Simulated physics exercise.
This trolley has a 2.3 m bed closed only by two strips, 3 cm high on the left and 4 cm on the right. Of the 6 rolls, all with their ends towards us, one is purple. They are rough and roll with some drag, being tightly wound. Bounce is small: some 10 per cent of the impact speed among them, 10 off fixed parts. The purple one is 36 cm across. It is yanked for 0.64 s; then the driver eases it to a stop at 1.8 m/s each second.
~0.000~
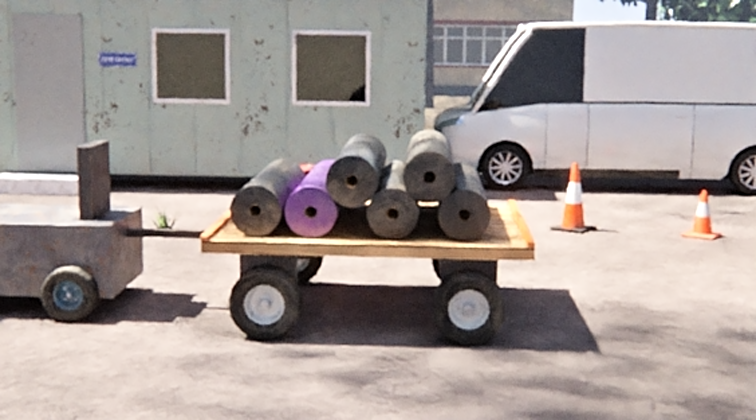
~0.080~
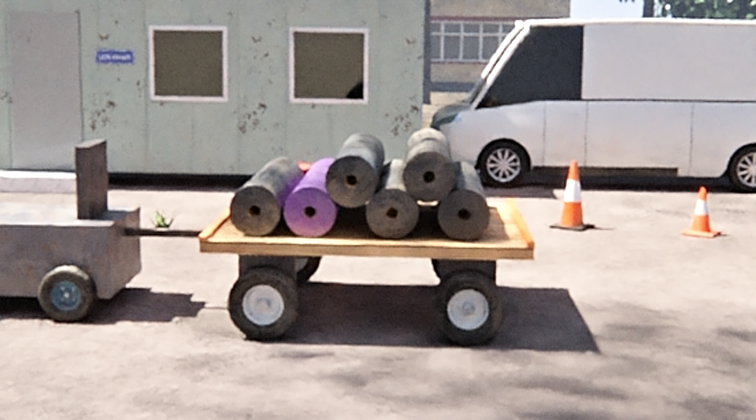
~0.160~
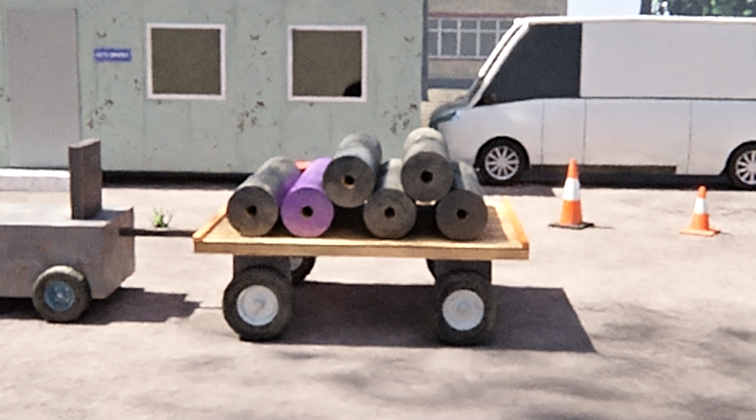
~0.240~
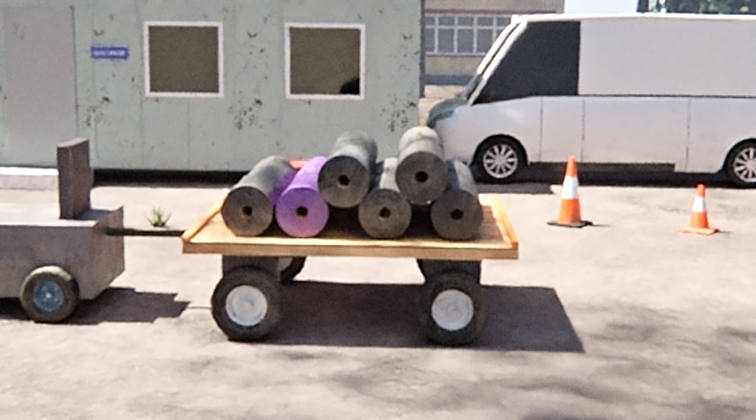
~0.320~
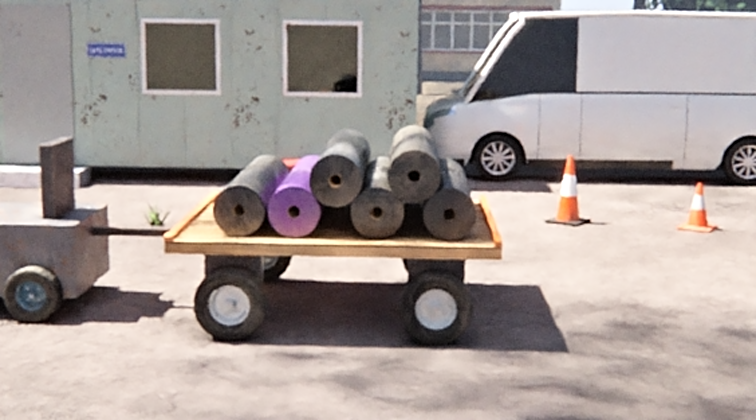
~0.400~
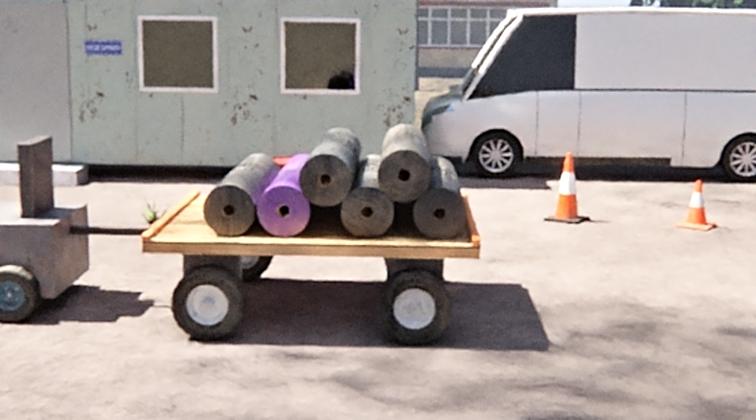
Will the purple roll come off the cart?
The purple one remains between the bars.
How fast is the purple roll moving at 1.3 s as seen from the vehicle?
About 0.5 m/s.
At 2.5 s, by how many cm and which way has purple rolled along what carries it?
Purple 95 right.
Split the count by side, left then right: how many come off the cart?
Left 0, right 4.
By 1.3 s, purple is on the deck, 20 cm from the right bar, rolling right along the cart; 4 over a bar so far.
By 2.5 s, purple is on the deck, 55 cm from the right bar, rolling left along the cart; 4 over a bar so far.
By 3.9 s, purple is on the deck, 45 cm from the left bar, rolling left along the cart; 4 over a bar so far.
Finally (5.5 s), purple is on the deck, 50 cm from the left bar; 4 over a bar so far.
